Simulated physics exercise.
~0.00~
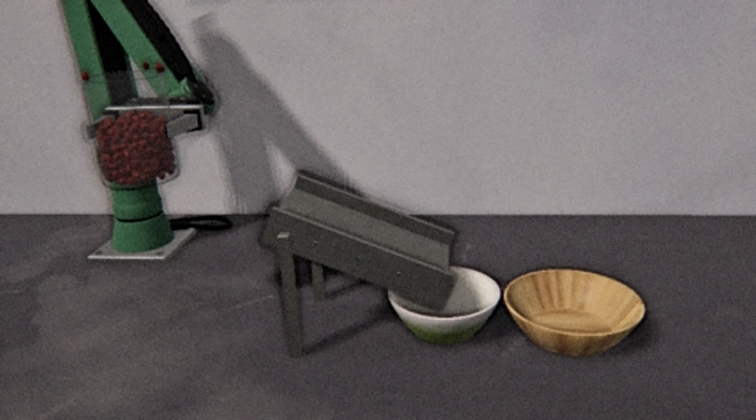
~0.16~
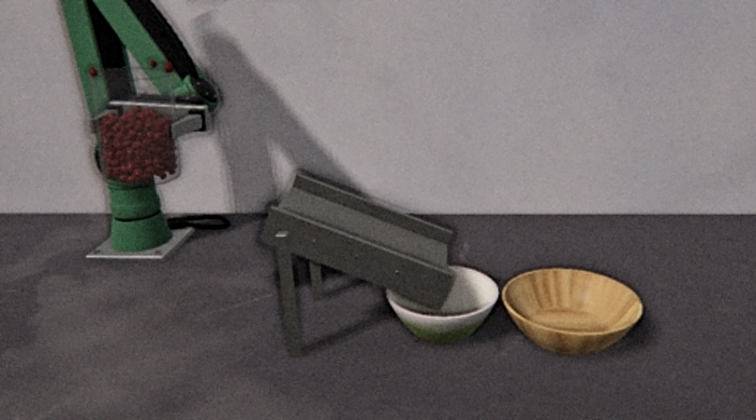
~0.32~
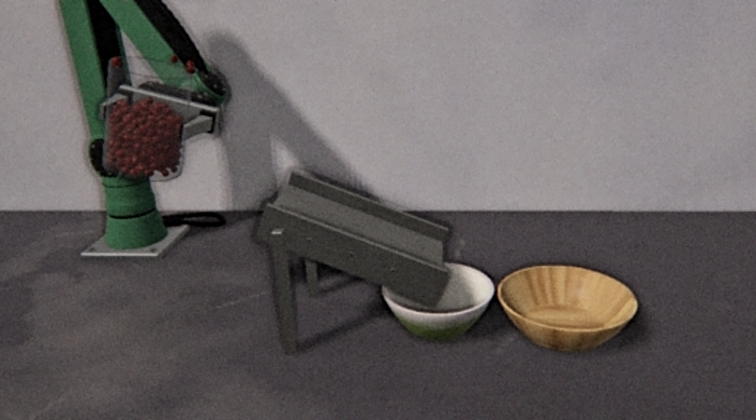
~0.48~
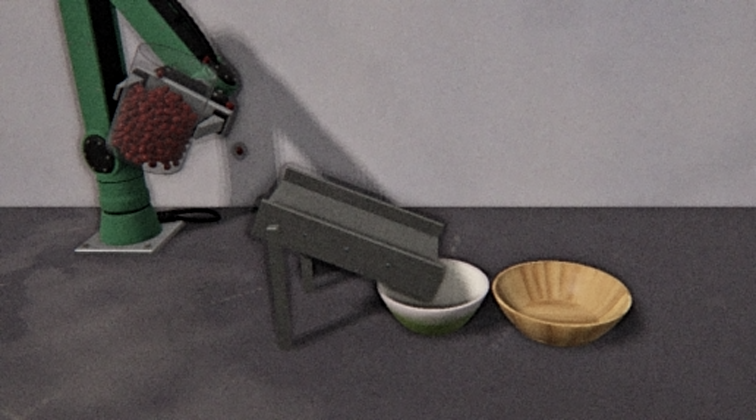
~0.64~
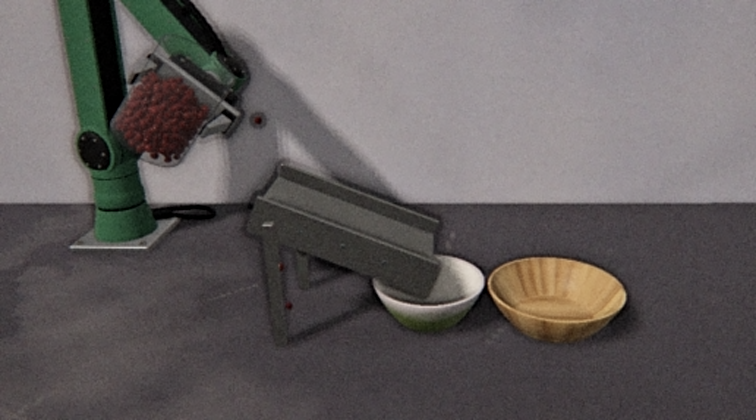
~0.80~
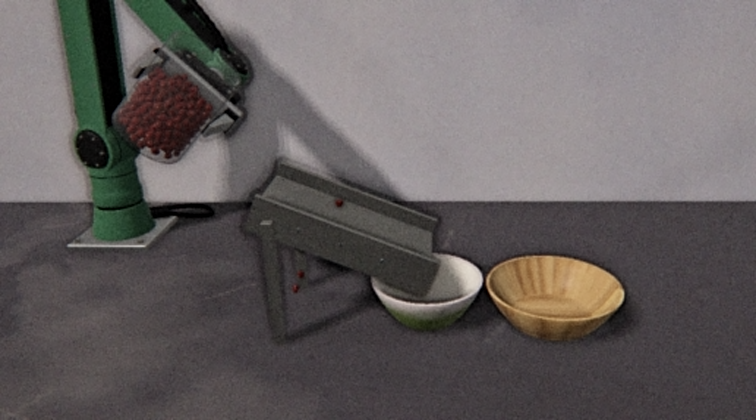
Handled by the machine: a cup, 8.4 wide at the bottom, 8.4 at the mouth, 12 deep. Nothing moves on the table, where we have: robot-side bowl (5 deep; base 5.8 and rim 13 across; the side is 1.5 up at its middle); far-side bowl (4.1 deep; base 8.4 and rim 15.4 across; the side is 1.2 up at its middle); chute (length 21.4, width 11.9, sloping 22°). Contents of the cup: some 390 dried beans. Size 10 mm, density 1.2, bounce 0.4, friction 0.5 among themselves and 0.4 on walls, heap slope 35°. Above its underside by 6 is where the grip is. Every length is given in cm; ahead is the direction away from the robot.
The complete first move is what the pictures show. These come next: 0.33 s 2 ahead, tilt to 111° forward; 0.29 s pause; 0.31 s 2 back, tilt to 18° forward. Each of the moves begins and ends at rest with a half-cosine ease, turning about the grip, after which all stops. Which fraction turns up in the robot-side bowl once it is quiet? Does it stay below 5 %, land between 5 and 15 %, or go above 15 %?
It goes above 15 %.
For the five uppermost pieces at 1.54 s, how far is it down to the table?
Somewhere around 28 cm above the tabletop.
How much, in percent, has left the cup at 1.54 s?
Around 50 % is out.
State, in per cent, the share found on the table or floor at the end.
25 per cent or so.
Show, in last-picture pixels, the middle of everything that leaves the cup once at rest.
I'd point to somewhere near (447, 308).
After 1.17 s, tilted 111° forward, highest piece 31 above the table; 373 in the cup, 2 on the table or floor, 1 in the robot-side bowl, 18 on the chute or in flight.
After 1.54 s, tilted 79° forward, highest piece 27 above the table; 193 in the cup, 29 in the robot-side bowl, 28 on the table or floor, 3 in the far-side bowl, 141 on the chute or in flight.
After 1.93 s, tilted 18° forward, highest piece 29 above the table; 186 in the cup, 98 in the robot-side bowl, 76 on the table or floor, 10 in the far-side bowl, 24 on the chute or in flight.
After 2.98 s, tilted 18° forward, highest piece 29 above the table; 186 in the cup, 103 in the robot-side bowl, 94 on the table or floor, 11 in the far-side bowl.
At rest, 186 in the cup, 103 in the robot-side bowl, 94 on the table or floor, 11 in the far-side bowl. That is 26 % in the robot-side bowl.
